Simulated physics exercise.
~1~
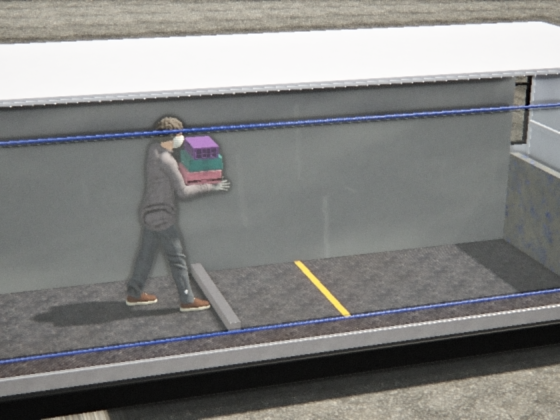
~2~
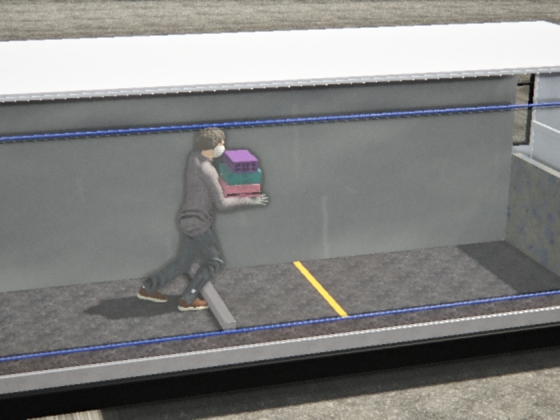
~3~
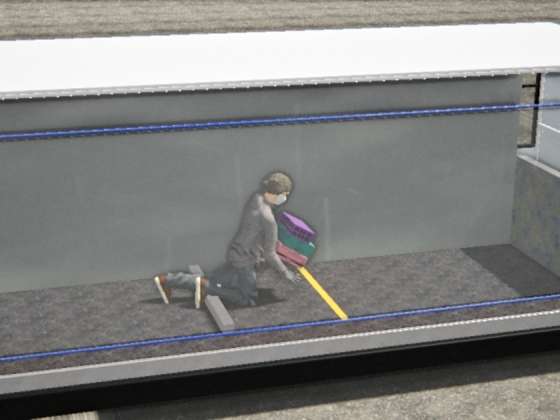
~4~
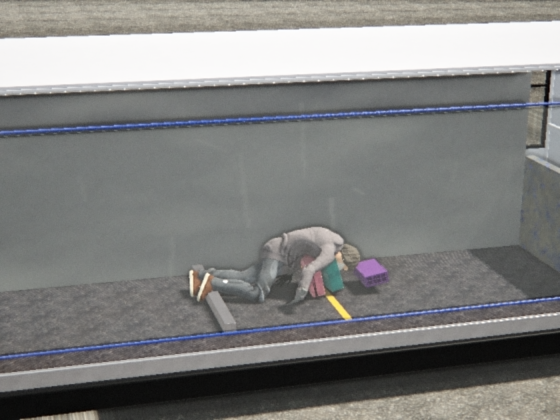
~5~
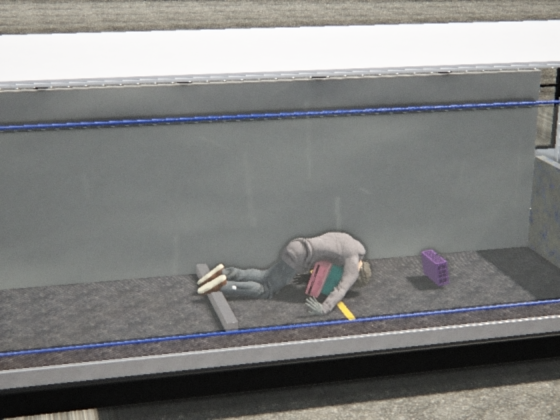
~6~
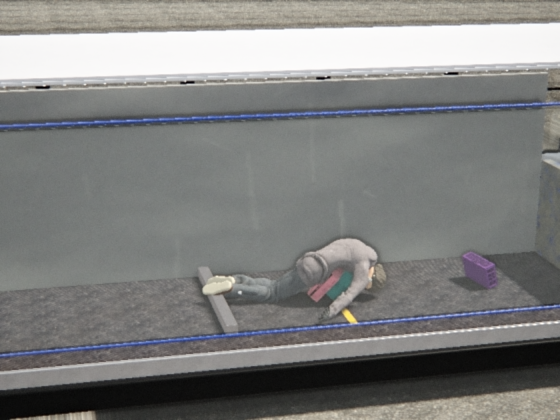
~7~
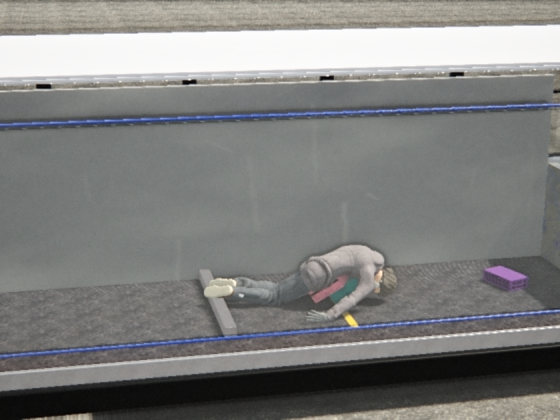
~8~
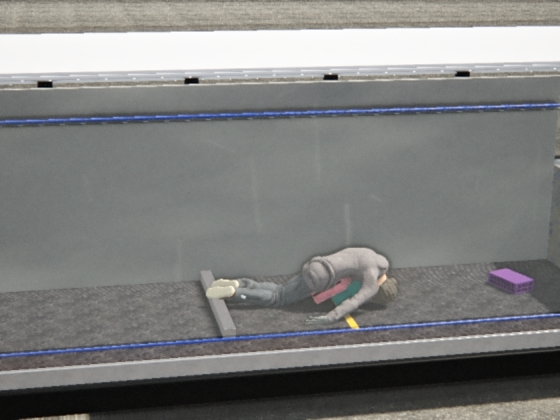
A person carrying a stack of three coloured boxes pitched forward over a low rail, dropped to the knees and sprawled face down, head past the yellow line, lying over the pink and teal boxes while the purple one tumbled farther right and settled.
